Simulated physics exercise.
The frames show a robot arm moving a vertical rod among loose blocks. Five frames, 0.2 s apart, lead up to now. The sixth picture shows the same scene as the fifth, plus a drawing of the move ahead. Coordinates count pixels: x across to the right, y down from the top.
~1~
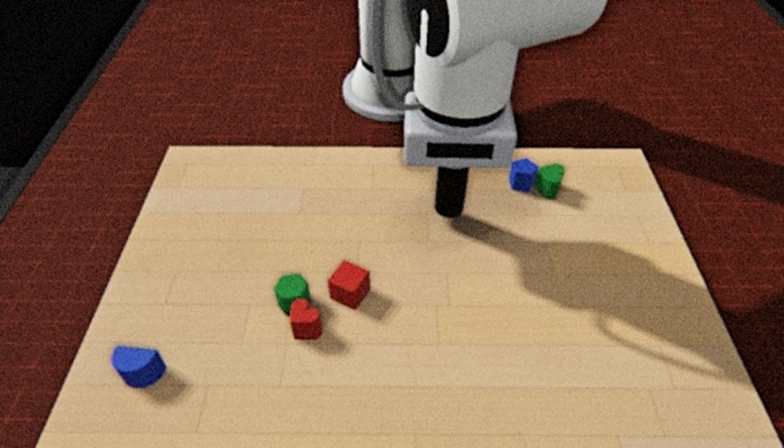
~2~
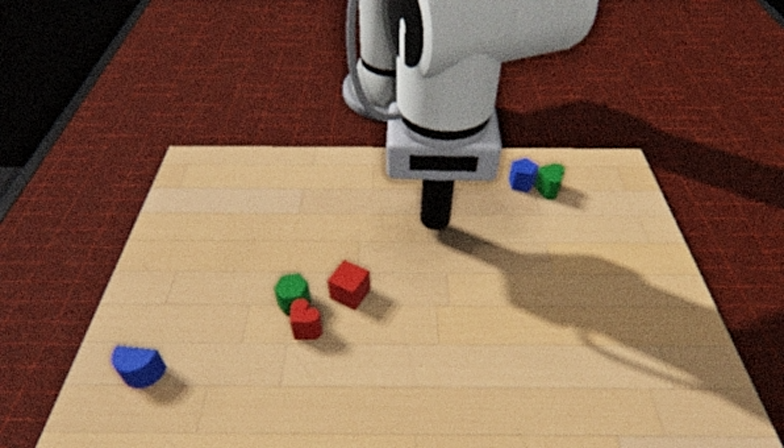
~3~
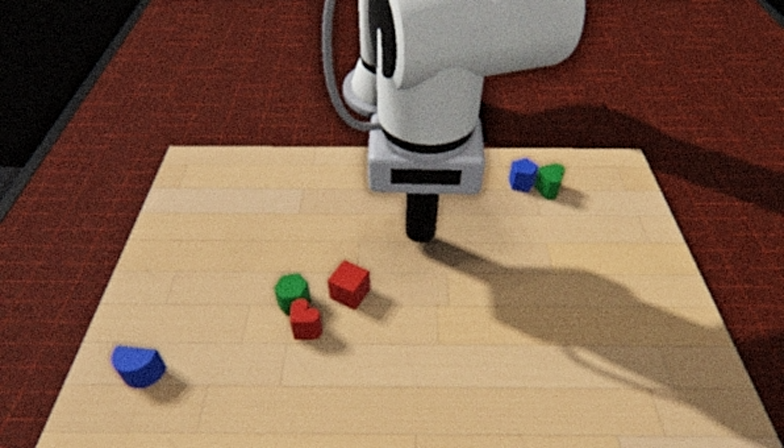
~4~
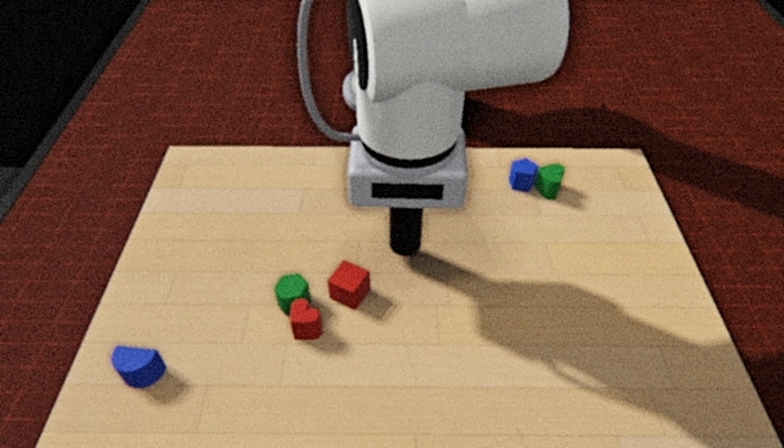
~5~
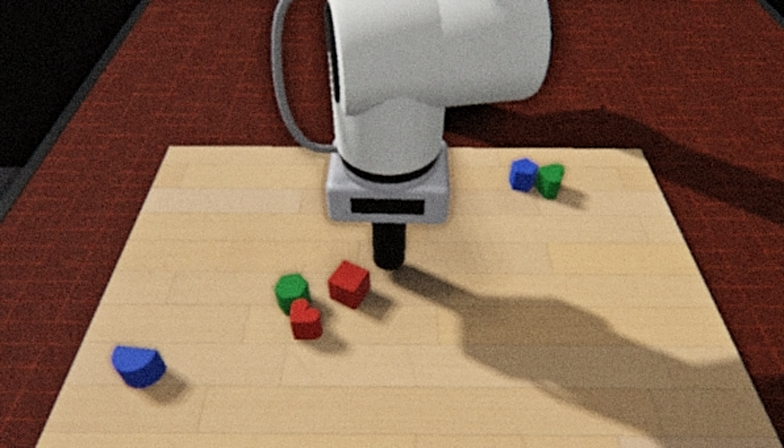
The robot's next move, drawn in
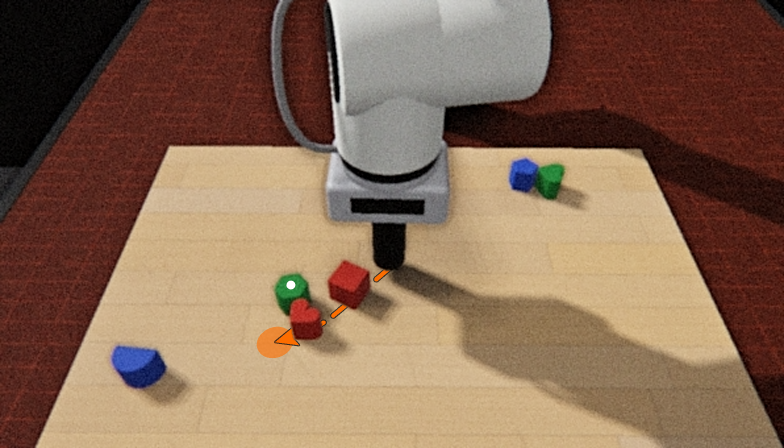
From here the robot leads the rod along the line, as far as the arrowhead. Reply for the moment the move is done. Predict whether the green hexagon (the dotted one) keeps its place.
It is moved from its place.
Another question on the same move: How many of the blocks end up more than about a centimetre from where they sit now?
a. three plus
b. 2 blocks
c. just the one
a.
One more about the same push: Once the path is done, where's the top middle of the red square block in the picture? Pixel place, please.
I predict (245, 304).
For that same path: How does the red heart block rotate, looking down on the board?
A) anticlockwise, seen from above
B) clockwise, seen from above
It's A.
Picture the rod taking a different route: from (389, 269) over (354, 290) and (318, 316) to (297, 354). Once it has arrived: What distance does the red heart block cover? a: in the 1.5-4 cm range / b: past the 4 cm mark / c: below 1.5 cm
It's b.
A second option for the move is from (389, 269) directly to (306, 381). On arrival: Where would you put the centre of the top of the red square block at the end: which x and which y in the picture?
It will end up at (317, 292).
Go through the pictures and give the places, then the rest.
The first picture shows rod's lower end (449, 209); green hexagon (291, 285); red heart block (303, 312); red square block (349, 275).
The second picture shows rod (435, 221); blocks still.
The third picture shows rod (421, 233); blocks still.
The fourth picture shows rod (405, 246); blocks still.
The fifth picture shows rod (389, 260); green hexagon (291, 285); red heart block (303, 312); red square block (349, 275).
Drawn move, from (389, 269) through (340, 310) to (275, 342); the dot is on the green hexagon.
What follows on the original path. One third of the way, rod (356, 287); green hexagon (287, 285); red square block (323, 286), turned 40° clockwise.
Two thirds of the way, rod (320, 316); green hexagon (259, 287); red heart block (271, 330), turned 70° anticlockwise; red square block (283, 301), turned 90° clockwise.
At the end, rod (273, 334); green hexagon (239, 279), turned 45° clockwise; red heart block (244, 345), turned 135° anticlockwise; red square block (245, 304), turned 125° clockwise.
